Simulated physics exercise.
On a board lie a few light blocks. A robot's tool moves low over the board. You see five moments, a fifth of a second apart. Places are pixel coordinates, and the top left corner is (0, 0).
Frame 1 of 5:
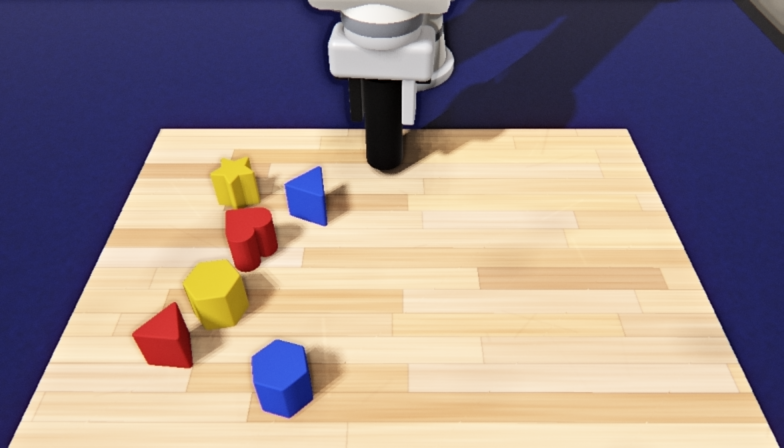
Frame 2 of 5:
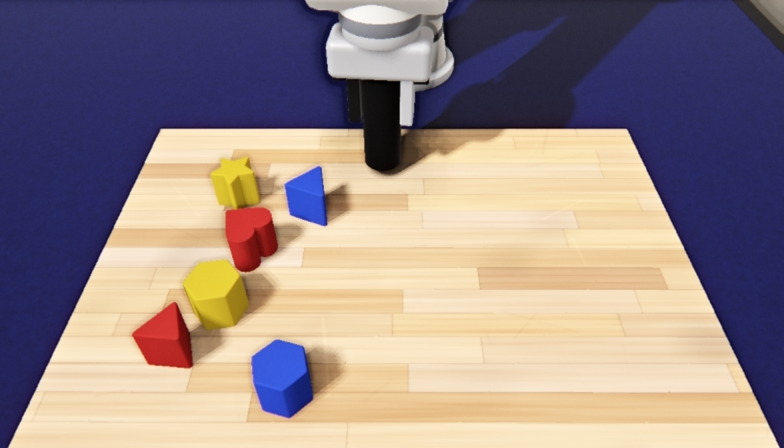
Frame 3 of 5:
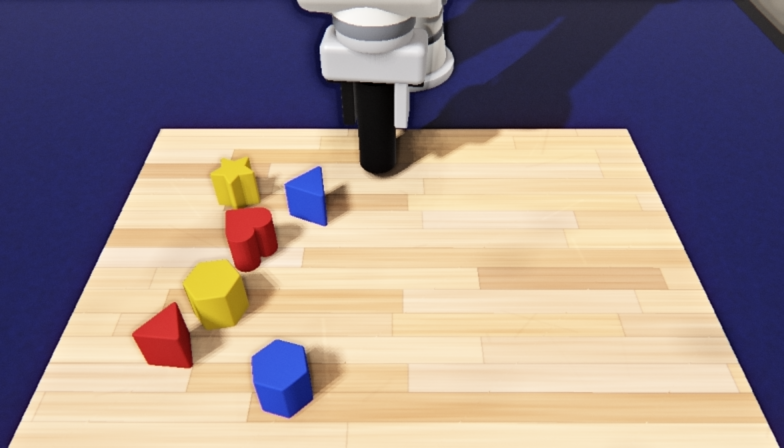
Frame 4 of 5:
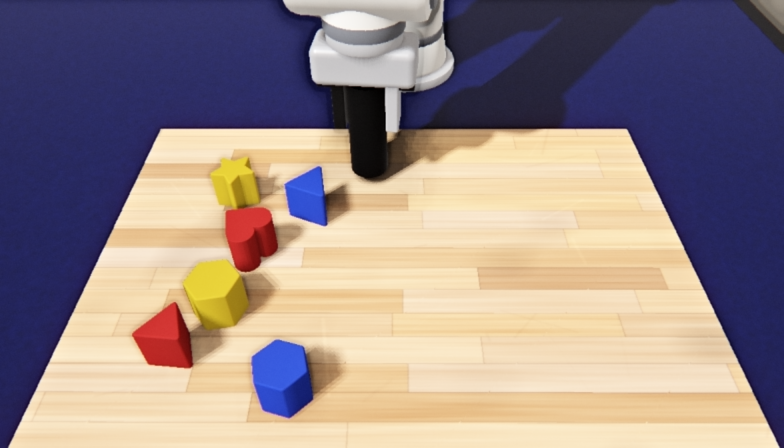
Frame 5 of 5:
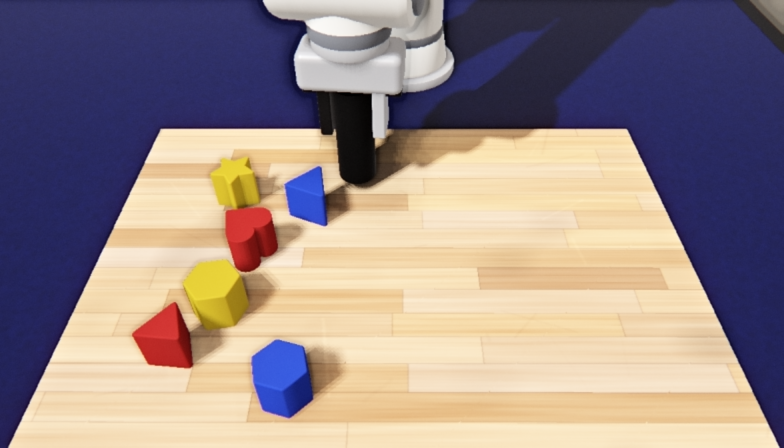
At first, a robot arm's black tool stands near the back edge of a wooden board, to the right of six red, yellow and blue blocks. The tool then slides a short way left and slightly forward, nearing the blue triangular block, while all the blocks stay still.
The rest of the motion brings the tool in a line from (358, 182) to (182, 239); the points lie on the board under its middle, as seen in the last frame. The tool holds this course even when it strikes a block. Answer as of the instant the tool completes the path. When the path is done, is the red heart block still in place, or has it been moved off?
Same place.
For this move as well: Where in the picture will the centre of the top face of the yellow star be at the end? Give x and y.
By then it is at (210, 169).
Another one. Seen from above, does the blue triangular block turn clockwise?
Going by the path, no.
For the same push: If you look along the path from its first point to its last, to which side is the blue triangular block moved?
It heads left.
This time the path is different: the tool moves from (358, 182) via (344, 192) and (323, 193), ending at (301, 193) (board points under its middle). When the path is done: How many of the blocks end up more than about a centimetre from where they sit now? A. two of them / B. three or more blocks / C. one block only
C - one block only.
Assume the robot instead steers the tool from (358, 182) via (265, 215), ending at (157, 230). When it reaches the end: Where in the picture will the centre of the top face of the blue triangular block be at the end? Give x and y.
At pixel (281, 202).
What follows on the original path. One third of the way, tool (302, 191); blue triangular block (294, 193), turned 60° anticlockwise.
Two thirds of the way, tool (241, 211); yellow star (214, 168), turned 50° clockwise; blue triangular block (283, 198), turned 110° anticlockwise.
At the end, tool (179, 230); yellow star (210, 169), turned 75° clockwise; red heart block in place; blue triangular block (283, 198), turned 110° anticlockwise.
